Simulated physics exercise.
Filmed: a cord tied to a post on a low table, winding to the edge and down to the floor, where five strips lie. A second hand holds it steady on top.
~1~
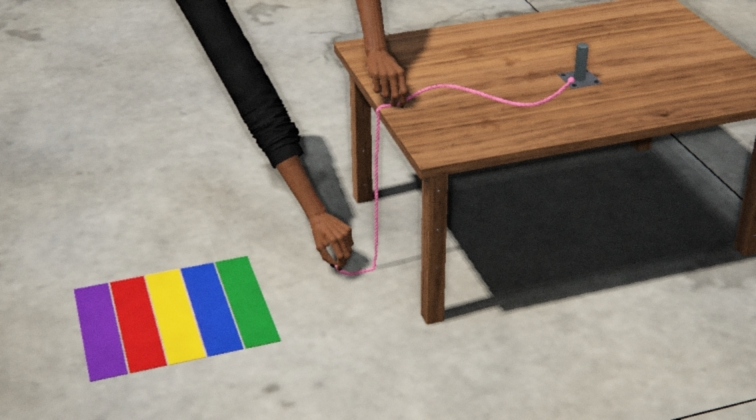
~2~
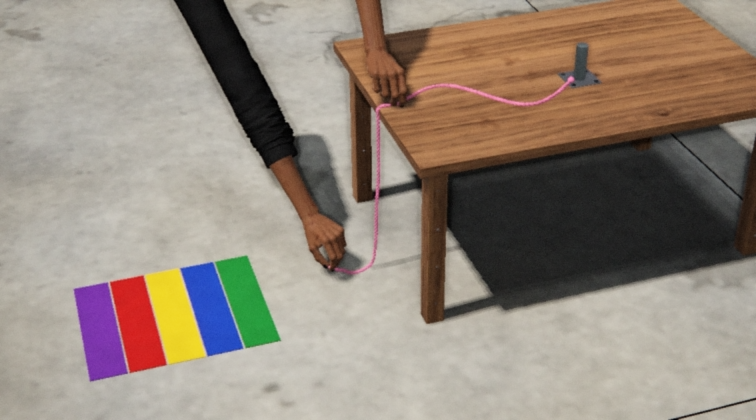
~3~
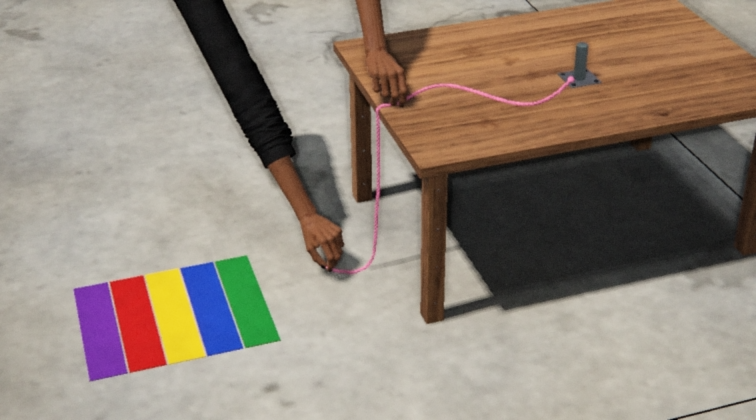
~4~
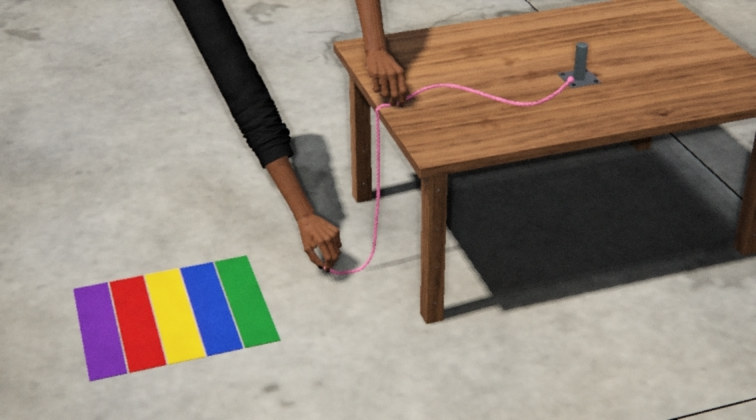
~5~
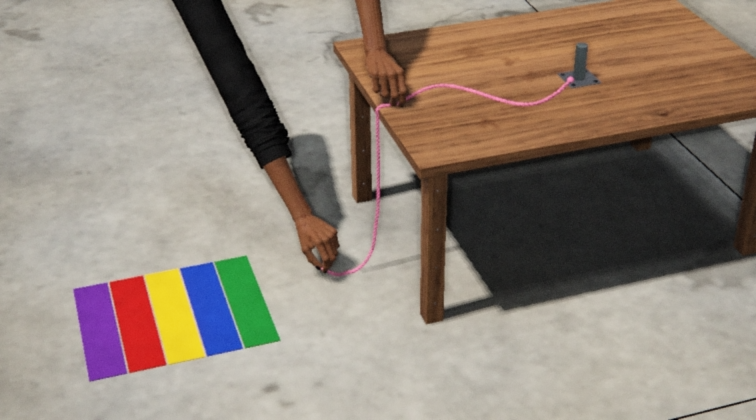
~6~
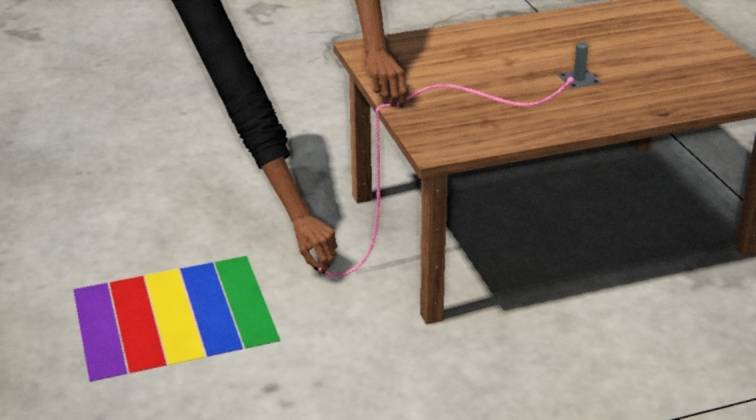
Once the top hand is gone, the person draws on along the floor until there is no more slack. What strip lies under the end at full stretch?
The yellow one.
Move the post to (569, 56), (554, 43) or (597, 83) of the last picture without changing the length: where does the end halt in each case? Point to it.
In order, near (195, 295), (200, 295) and (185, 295).
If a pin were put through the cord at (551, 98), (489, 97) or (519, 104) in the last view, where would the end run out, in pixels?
In that order: (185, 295), (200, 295) and (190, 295).
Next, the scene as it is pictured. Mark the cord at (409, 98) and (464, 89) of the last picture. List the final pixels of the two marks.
They end up at (373, 118) and (434, 100).
Early on, end near (236, 286); over green.
Midway, end near (194, 294); over blue.
At the end of the slack, end near (170, 299); over yellow. The end stops over the yellow strip.
